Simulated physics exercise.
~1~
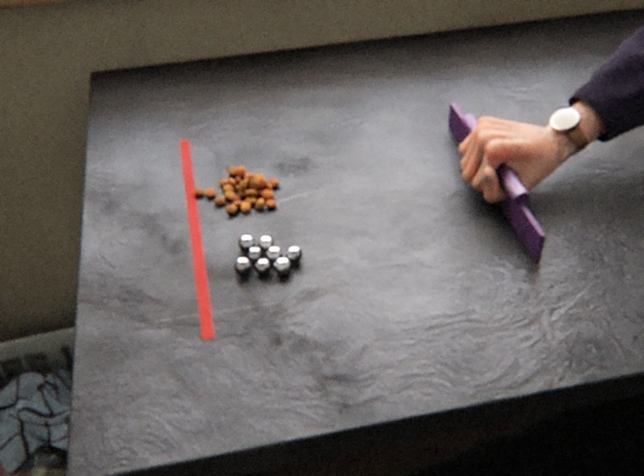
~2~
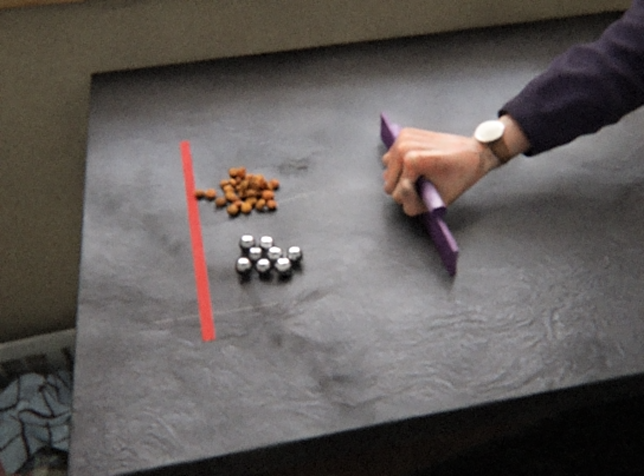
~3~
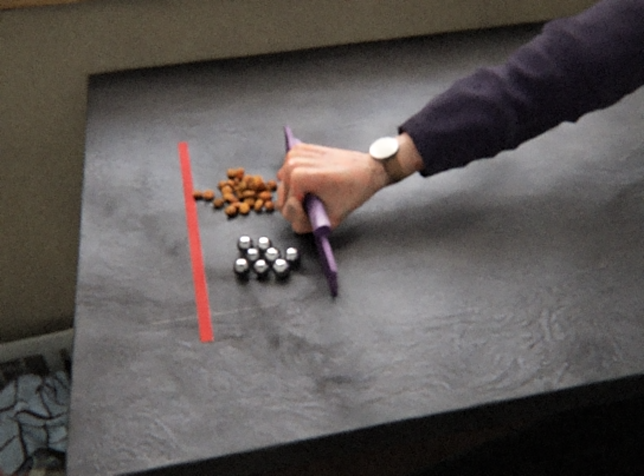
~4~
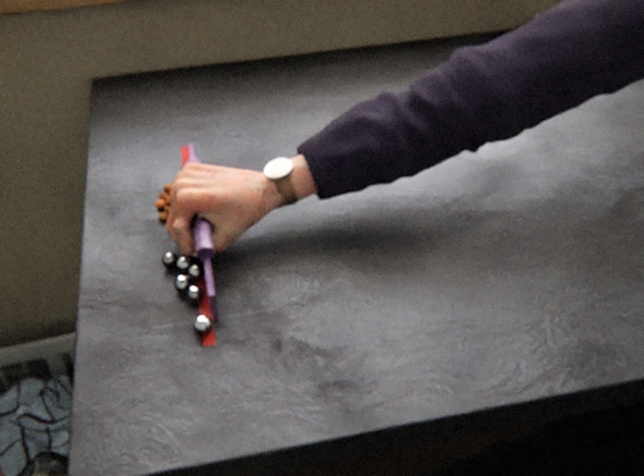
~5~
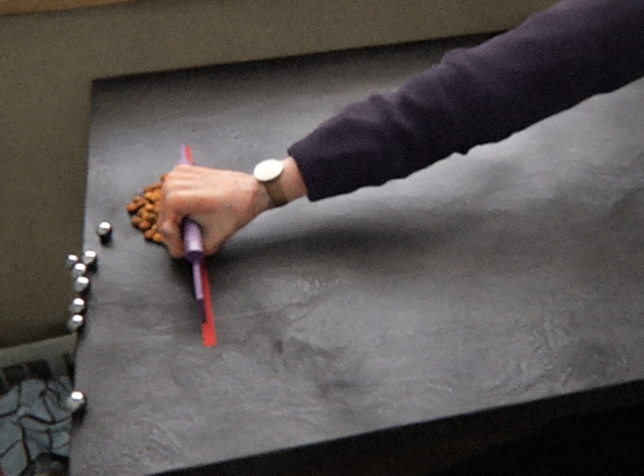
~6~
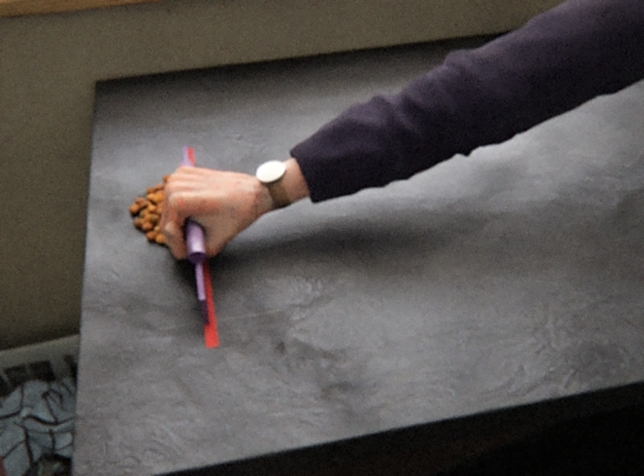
Hand with purple scraper sweeping left to red tape, silver balls rolling off the table's left edge, brown bits staying on top.
